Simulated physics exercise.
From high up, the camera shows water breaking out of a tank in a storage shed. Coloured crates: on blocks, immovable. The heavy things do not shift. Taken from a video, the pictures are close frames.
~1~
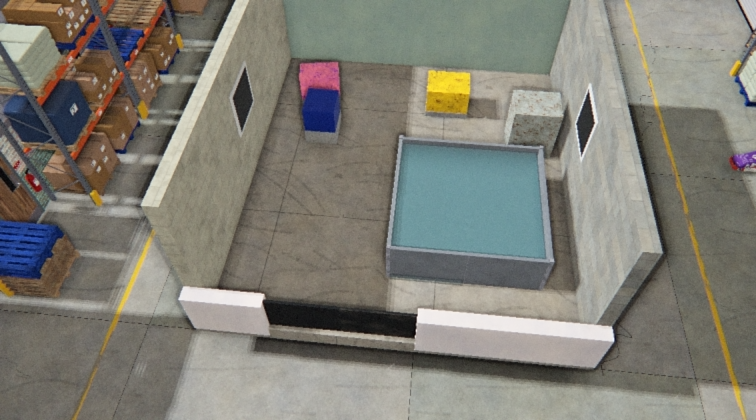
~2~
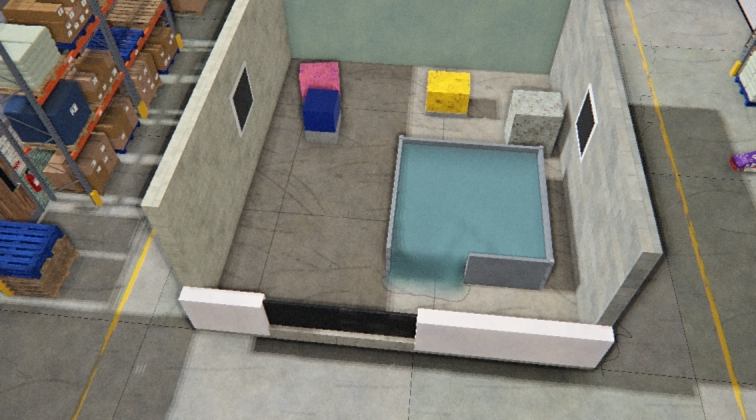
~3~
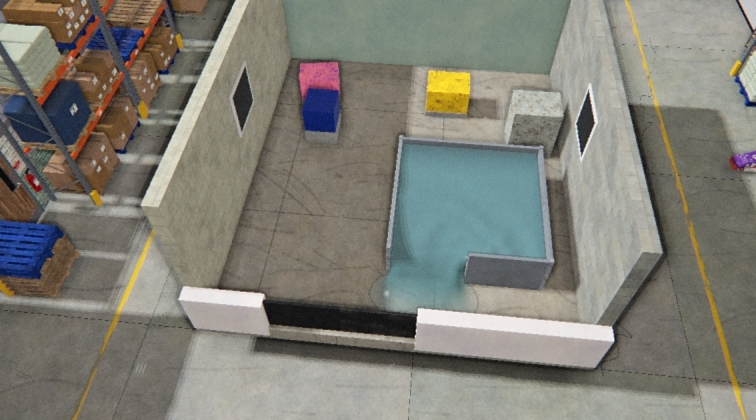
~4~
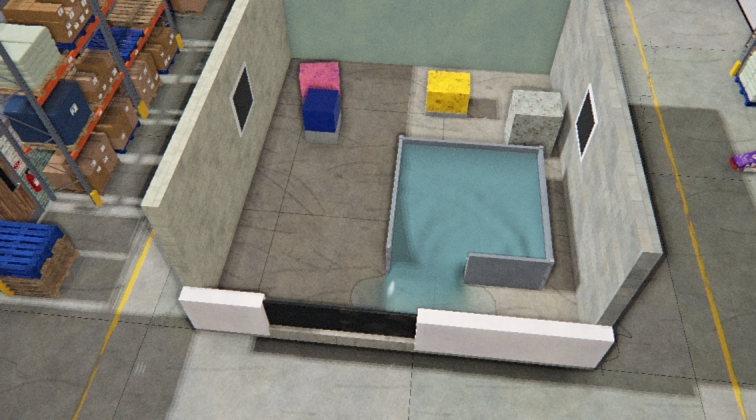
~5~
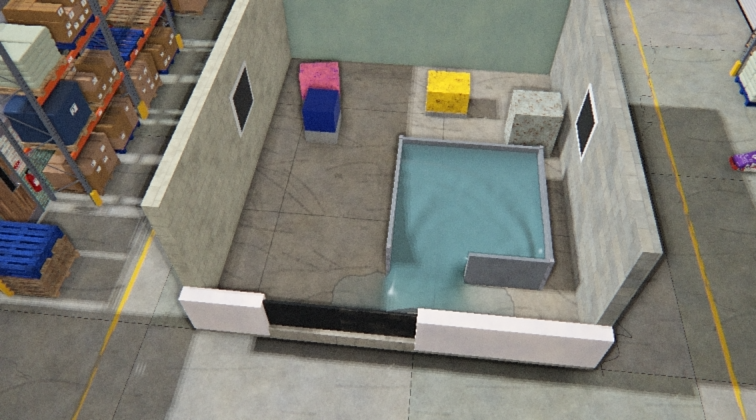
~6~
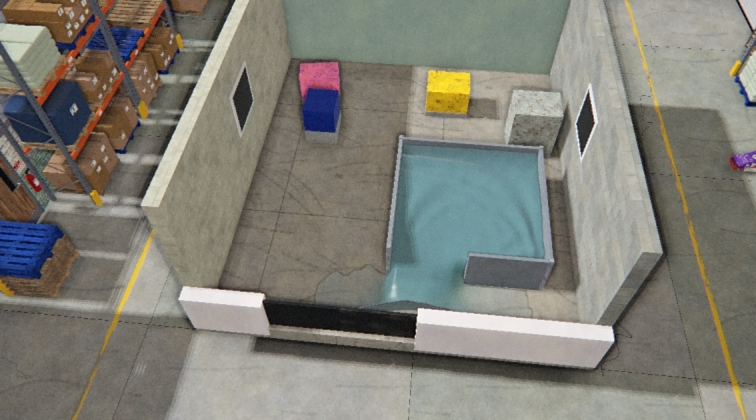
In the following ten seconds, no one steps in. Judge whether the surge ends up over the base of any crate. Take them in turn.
At the end, pink crate: Too low; blue crate: High enough; yellow crate: Too low.
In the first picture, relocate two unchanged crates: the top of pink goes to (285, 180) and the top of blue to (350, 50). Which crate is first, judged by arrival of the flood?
The pink crate.
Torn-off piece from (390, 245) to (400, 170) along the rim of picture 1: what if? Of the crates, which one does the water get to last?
That would be the crate marked yellow, reached last.
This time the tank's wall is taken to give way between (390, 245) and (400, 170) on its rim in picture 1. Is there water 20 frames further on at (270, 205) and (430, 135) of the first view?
Taking them in turn: Underwater, then left clear.
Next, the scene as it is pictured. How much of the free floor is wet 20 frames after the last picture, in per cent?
My best guess is some 55 %.
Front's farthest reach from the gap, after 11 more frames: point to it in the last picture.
My estimate: Roughly (257, 167).
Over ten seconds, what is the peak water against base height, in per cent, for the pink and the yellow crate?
I'd put it at some 160 % for one and some 130 % for the other, in that order.
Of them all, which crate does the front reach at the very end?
Coming in last, the crate marked yellow.
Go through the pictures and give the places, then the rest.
In the first picture, still water in the open tank at (469, 197).
In the second picture, water pours out at (428, 267) and has run to (384, 279).
In the third picture, water pours out at (427, 269) and has run to a hidden place.
In the fourth picture, water pours out at (427, 270) and has run to a hidden place.
In the fifth picture, the front is at a hidden place, out from the gap at (427, 271).
In the sixth picture, the front is at a hidden place, out from the gap at (427, 270).
A moment on, water covers 20 % of the floor; the pink crate not reached, the blue crate not reached, the yellow crate not reached.
Next, water covers 35 % of the floor; the pink crate not reached, the blue crate not reached, the yellow crate not reached.
Then, water covers 55 % of the floor; the pink crate water round its plinth, the blue crate water round its plinth, the yellow crate not reached.
Later, water covers 95 % of the floor; the pink crate water round its plinth, the blue crate water round its plinth, the yellow crate water round its plinth.
In the end, water covers 100 % of the floor; the pink crate was topped, the blue crate stayed above the water, the yellow crate was topped.
